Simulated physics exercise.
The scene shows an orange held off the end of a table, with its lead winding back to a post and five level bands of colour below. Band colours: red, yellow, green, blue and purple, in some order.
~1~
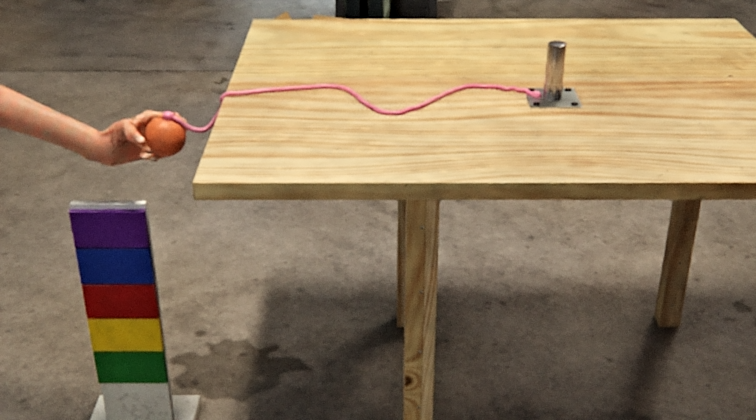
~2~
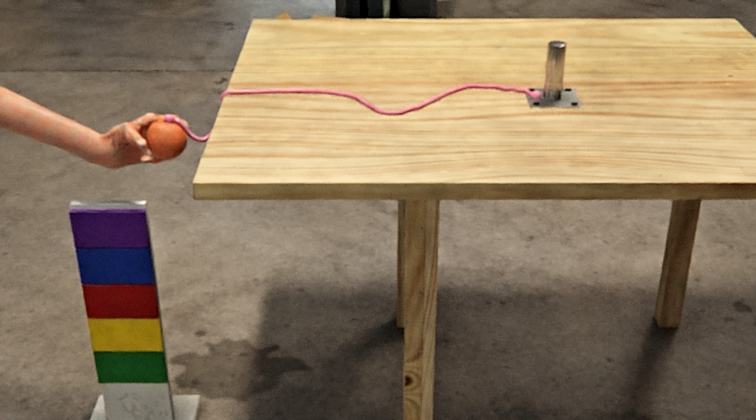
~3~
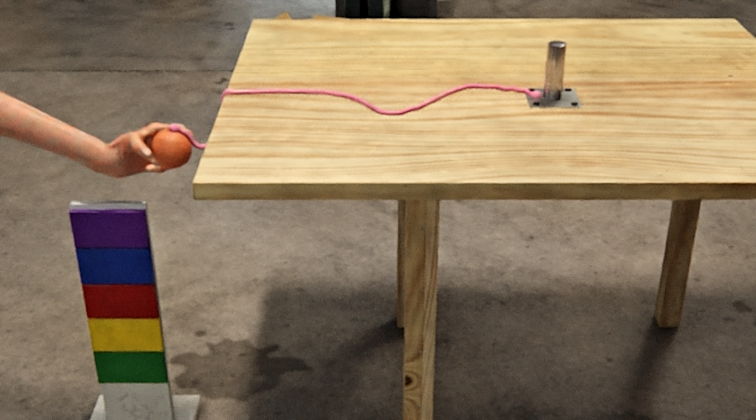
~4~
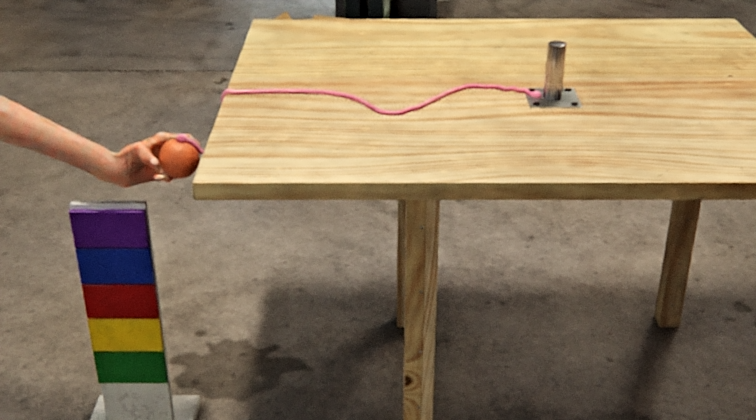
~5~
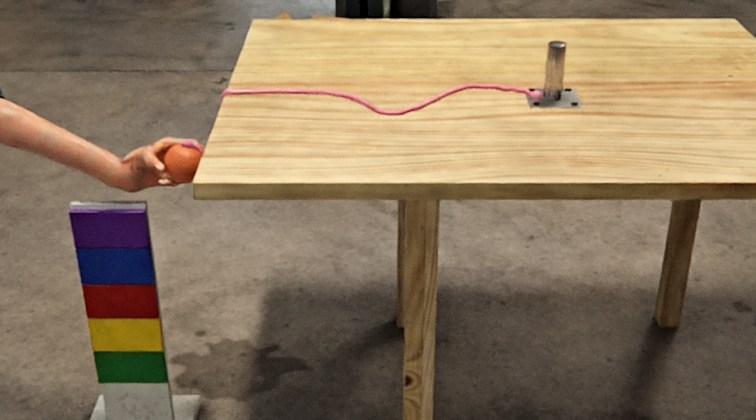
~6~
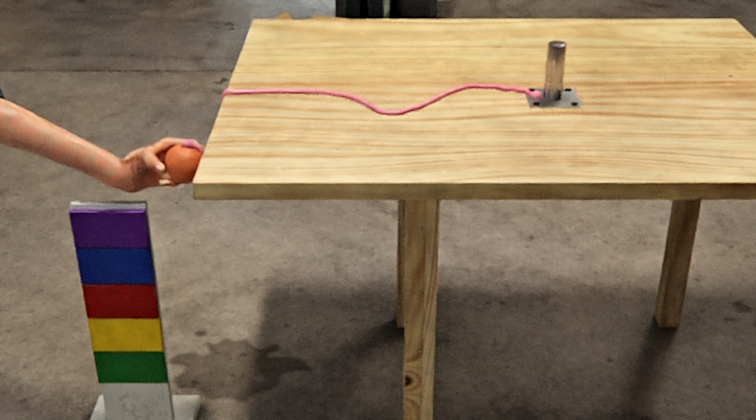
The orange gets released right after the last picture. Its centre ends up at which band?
At the blue one.
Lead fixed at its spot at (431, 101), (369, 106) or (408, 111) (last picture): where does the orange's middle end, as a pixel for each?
Pixel spots, one per try: About (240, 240), (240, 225), (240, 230).
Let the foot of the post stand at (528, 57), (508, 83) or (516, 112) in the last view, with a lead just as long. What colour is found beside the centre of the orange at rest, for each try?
First try: Blue; second try: Red; third try: Red.
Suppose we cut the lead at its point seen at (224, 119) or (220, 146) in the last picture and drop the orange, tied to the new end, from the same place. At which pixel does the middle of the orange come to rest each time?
The first cut gives (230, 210) and the second gives (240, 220).
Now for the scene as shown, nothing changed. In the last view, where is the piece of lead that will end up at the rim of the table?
You'd find it at roughly (285, 91).
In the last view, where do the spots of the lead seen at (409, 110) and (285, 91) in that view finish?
First one close to (369, 100), second close to (221, 111).
Early on, orange near (253, 259); level with blue.
Midway, orange near (209, 264); level with blue.
Finally, orange near (226, 270); level with blue. The lead holds its middle at blue.
